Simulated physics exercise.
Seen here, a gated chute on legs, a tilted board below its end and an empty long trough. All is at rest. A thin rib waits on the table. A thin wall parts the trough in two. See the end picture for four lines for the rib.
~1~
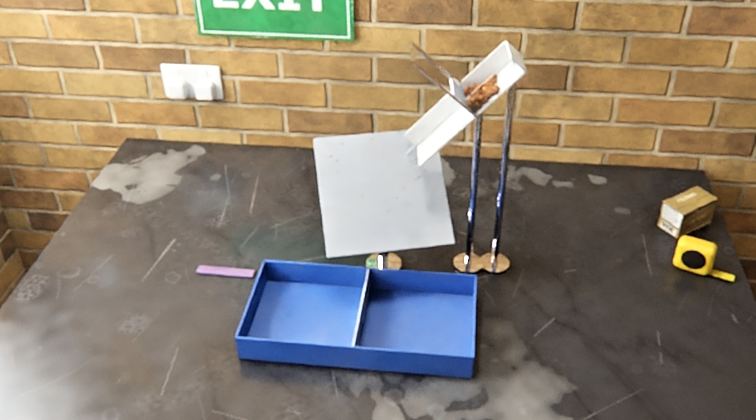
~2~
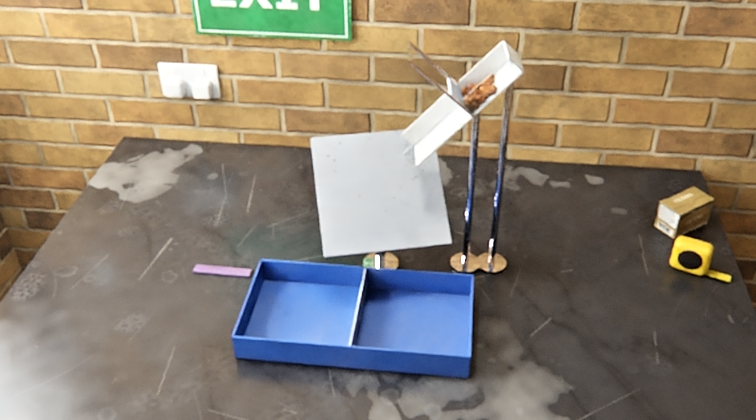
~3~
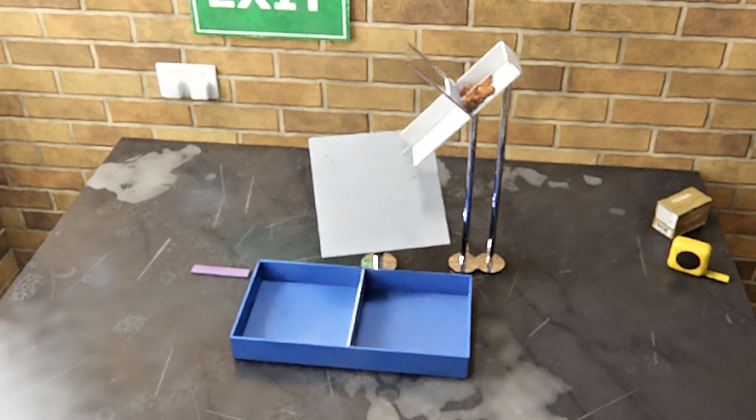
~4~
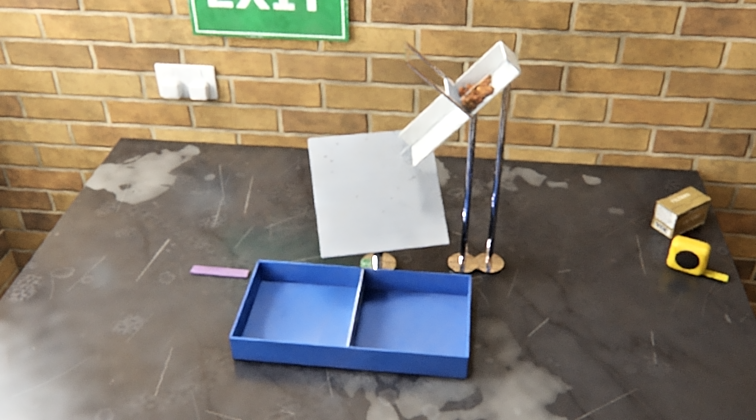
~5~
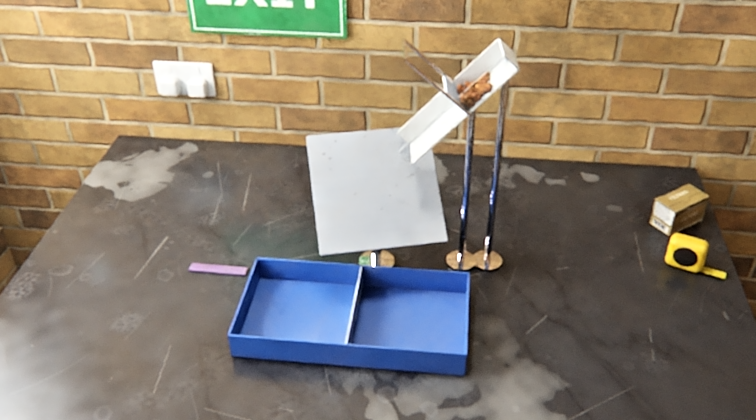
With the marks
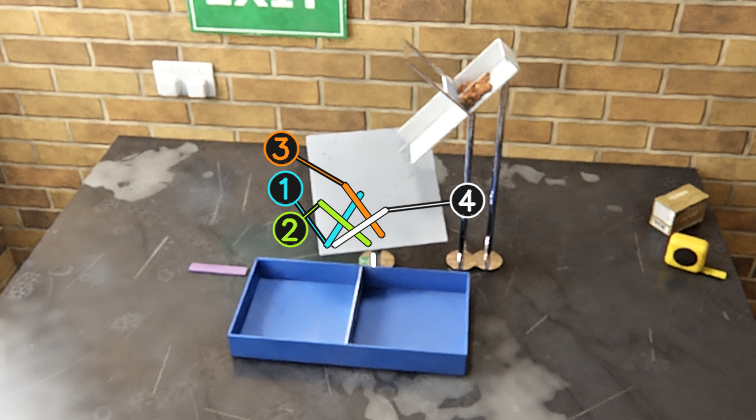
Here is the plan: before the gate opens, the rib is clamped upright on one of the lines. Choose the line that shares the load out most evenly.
I would pick line 1.
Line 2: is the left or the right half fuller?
The right half.
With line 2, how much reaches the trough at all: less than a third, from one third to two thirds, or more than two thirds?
More than two thirds.
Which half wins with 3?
More lands on the right.
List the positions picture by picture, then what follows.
The first frame shows load behind the gate (478, 92), cereal balls; lip of the chute (419, 157), sloping fairly steeply.
The second frame shows middle of the board (380, 190), tilted fairly steeply; middle of its low edge (389, 250); of its high edge (372, 133).
The third frame shows front corners of the trough (231, 337) and (468, 357); front end of its middle wall (348, 347); gate still shut (451, 90).
The fourth frame shows middle of the load (473, 92); lip (413, 157).
The fifth frame shows middle of the load (471, 90); lip (412, 154).
On the marked copy, line 1 from (360, 194) to (327, 244); line 2 from (320, 202) to (368, 243); line 3 from (345, 185) to (381, 234); line 4 from (385, 210) to (334, 244).
With 1, of what is caught, roughly two thirds in the left half, roughly a third in the right.
With 2, of what is caught, about a tenth in the left half, almost all in the right.
With 3, of what is caught, about a tenth in the left half, almost all in the right.
With 4, of what is caught, the larger part in the left half, about a tenth in the right.
